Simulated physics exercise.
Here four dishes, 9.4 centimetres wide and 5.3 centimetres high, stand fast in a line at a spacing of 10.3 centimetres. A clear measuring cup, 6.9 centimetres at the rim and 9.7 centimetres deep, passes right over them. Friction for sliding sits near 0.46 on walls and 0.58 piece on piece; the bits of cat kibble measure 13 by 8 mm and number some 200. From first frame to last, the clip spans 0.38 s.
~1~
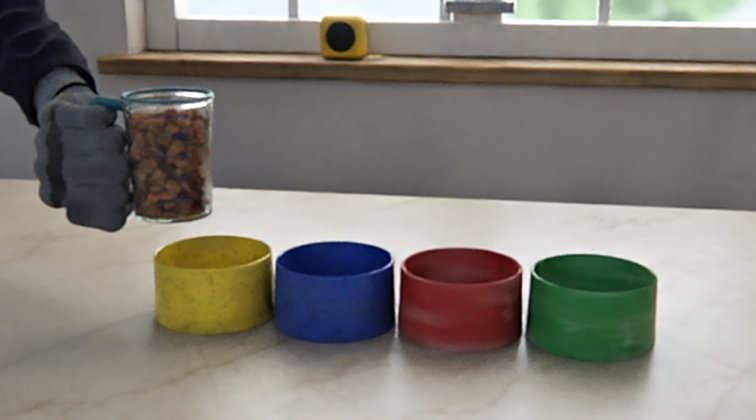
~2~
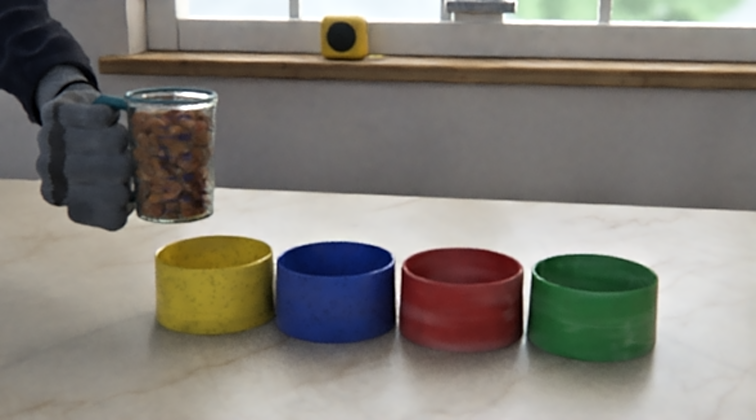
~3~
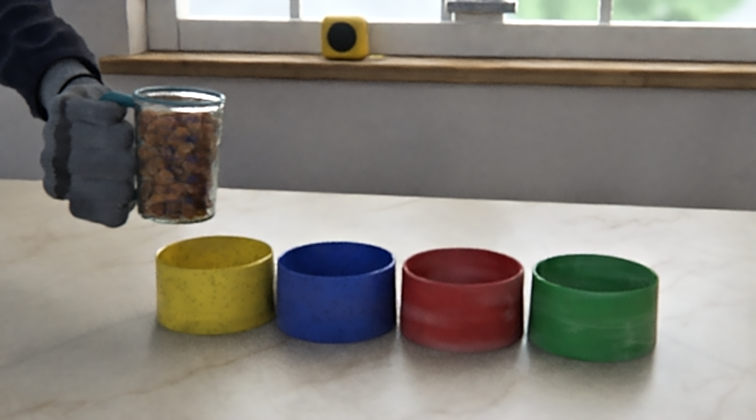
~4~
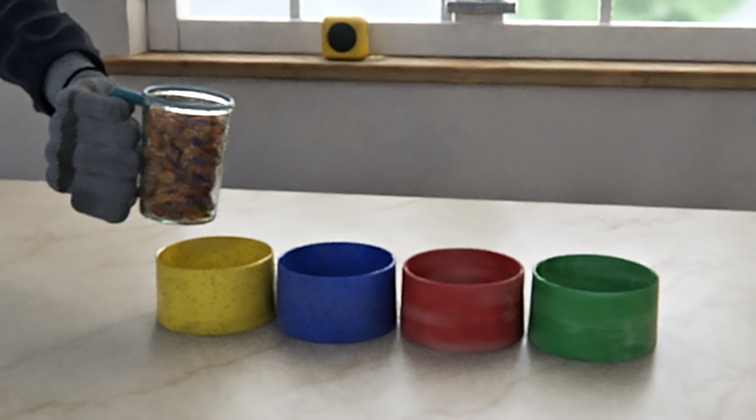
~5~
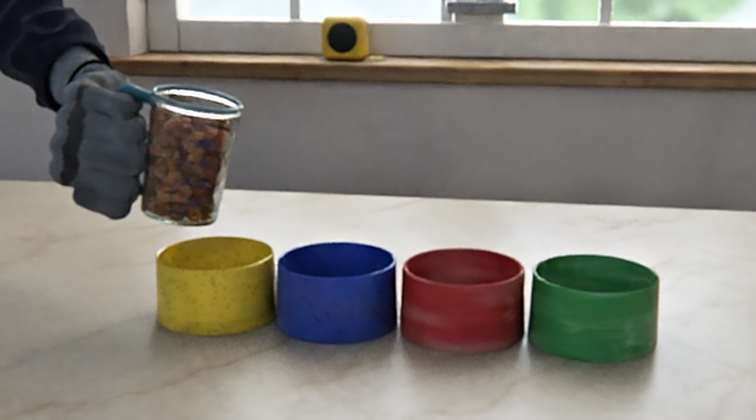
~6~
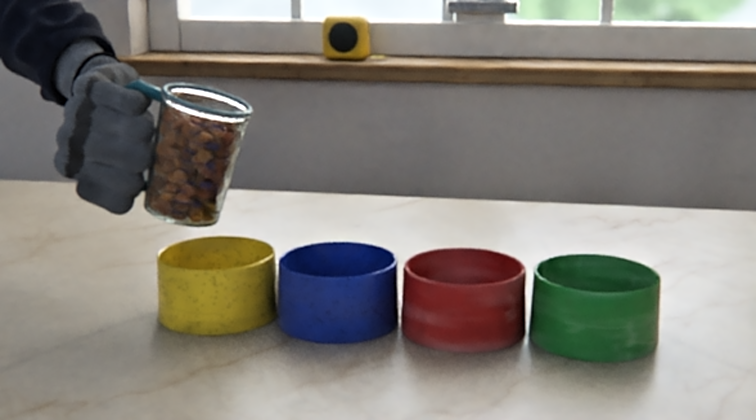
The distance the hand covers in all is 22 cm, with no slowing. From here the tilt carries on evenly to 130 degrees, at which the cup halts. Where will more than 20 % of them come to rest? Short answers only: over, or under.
At the end, red: You'll see more than a fifth there. Blue: You'll see more than a fifth there. Green: You'll see a fifth or less there. Yellow: You'll see a fifth or less there. Counter: You'll see more than a fifth there.
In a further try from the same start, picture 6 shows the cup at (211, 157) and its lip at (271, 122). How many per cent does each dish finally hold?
It'd finish with red at 100, blue at 0, green at 0 and yellow at 0.
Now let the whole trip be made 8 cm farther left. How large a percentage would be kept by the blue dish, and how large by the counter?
Blue: 90, counter: 0.
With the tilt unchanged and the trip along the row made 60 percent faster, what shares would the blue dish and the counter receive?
Shares: Blue 0, counter 10.
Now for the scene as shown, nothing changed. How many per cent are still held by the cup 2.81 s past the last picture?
Close to 0 % of the load.
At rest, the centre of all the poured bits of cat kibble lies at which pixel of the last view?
Approximately (399, 310) in the last view.
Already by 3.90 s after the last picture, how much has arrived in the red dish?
It works out to some 30 per cent.
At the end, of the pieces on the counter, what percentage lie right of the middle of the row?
About 60 percent.
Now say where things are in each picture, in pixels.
The first frame shows cup at (171, 155), tilt 0 degrees, lip at (209, 97), moved 0.0 cm; middle of the pieces at (168, 157); yellow dish at (214, 252); blue dish at (335, 259); red dish at (461, 266); green dish at (593, 273).
The second frame shows cup at (173, 155), tilt 1 degrees, lip at (212, 98), moved 0.1 cm; middle of the pieces at (171, 157).
The third frame shows cup at (178, 155), tilt 5 degrees, lip at (221, 101), moved 0.5 cm; middle of the pieces at (175, 158).
The fourth frame shows cup at (183, 156), tilt 8 degrees, lip at (230, 105), moved 0.9 cm; middle of the pieces at (180, 158).
The fifth frame shows cup at (188, 157), tilt 12 degrees, lip at (239, 109), moved 1.3 cm; middle of the pieces at (185, 158).
The sixth frame shows cup at (194, 156), tilt 16 degrees, lip at (248, 113), moved 1.7 cm; middle of the pieces at (191, 158); yellow dish at (217, 253); blue dish at (338, 260); red dish at (464, 266); green dish at (597, 273).
Then, 1.69 s after the last picture, tilt 103 degrees; cup holds 95 %, blue 5 %.
Then, 2.81 s after the last picture, tilt 130 degrees; cup holds 0 %, red 30 %, blue 40 %.
Then, 3.90 s after the last picture, tilt 130 degrees; cup holds 0 %, red 30 %, blue 40 %.
In the end, red 30 %, blue 40 %, green 0 %, yellow 0 %, counter 30 %.
